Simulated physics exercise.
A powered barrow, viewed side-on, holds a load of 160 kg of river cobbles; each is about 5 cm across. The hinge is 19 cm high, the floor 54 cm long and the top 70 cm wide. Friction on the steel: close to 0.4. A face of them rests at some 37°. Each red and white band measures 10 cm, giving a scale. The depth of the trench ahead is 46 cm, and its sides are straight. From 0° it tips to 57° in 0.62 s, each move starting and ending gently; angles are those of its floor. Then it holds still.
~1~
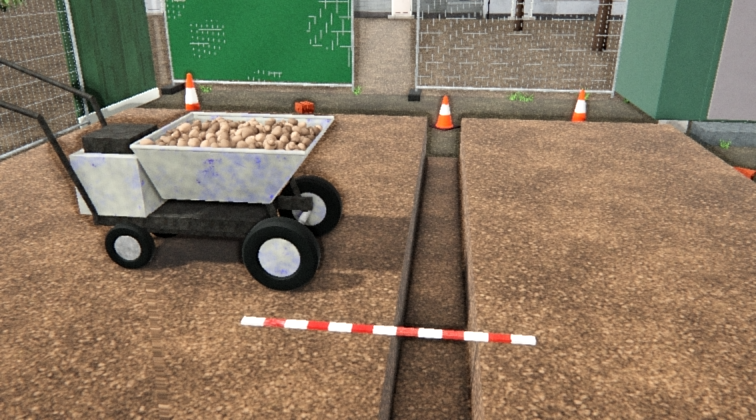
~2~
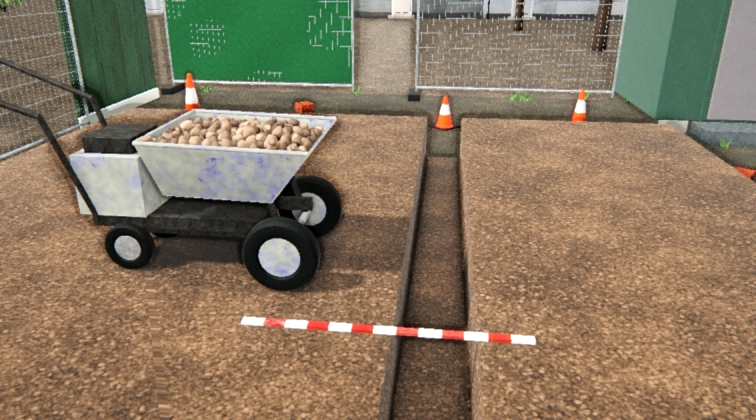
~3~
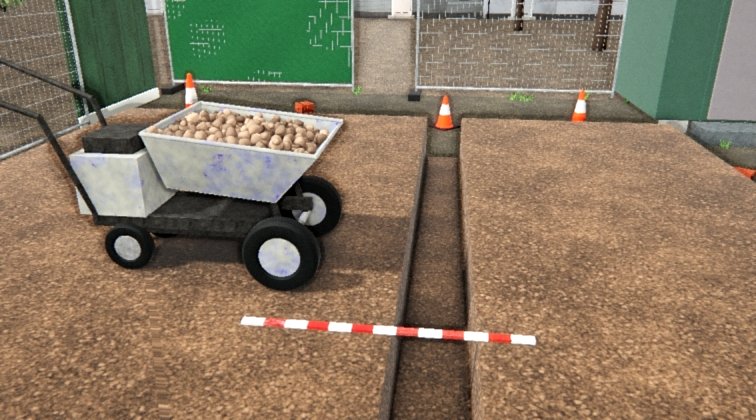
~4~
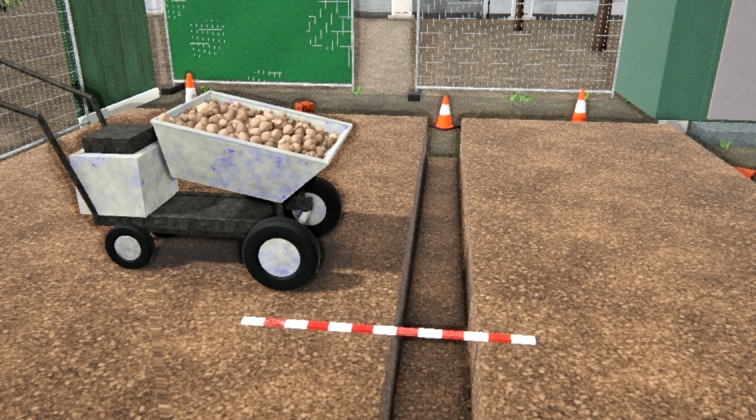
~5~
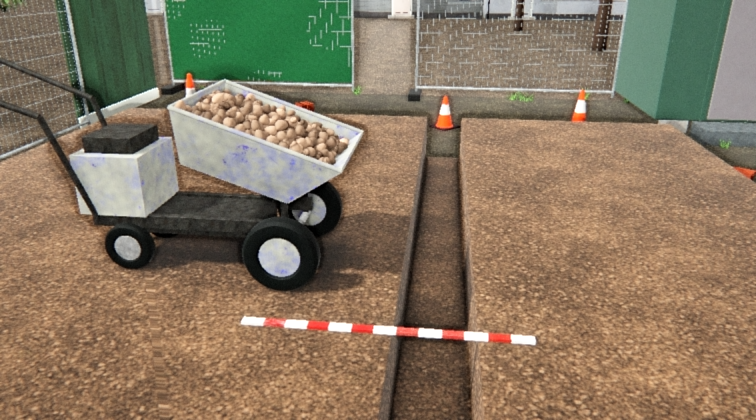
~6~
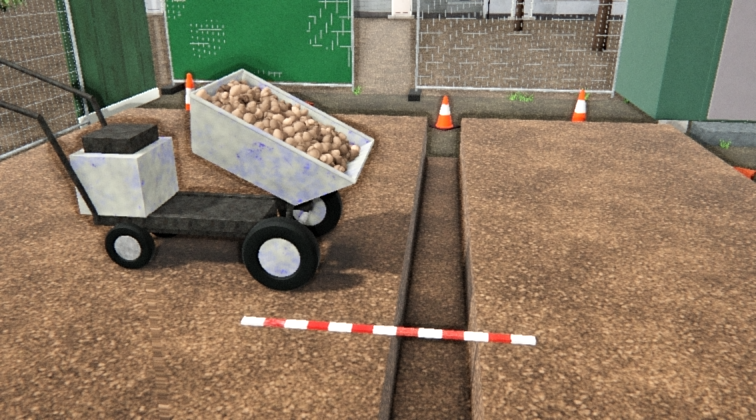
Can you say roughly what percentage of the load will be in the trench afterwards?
Roughly 54 per cent, I would say.
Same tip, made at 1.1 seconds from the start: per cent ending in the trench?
Roughly 60 per cent would.
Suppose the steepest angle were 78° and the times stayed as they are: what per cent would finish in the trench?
Roughly 80%.
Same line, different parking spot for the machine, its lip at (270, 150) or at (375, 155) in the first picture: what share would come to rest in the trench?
Estimates: 55 % then 15 %.
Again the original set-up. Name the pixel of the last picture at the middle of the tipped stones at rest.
In the last view, about (444, 331).
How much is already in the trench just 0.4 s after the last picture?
Around 10 per cent of it, at that instant.
Then, 0.2 s after the last picture the floor is at 48°, 100 % in the tray; the foremost stones are at (375, 186).
Then, 0.4 s after the last picture the floor is at 57°, 86 % in the tray, 2 % short of the trench, 12 % in the trench; the foremost stones are at (449, 236).
Then, 0.8 s after the last picture the floor is at 57°, 46 % in the tray, 1 % short of the trench, 39 % in the trench, 13 % past the trench; the foremost stones are at (557, 280).
Then, 2.7 s after the last picture the floor is at 57°, 33 % in the tray, 54 % in the trench, 13 % past the trench; the foremost stones are at (680, 267).
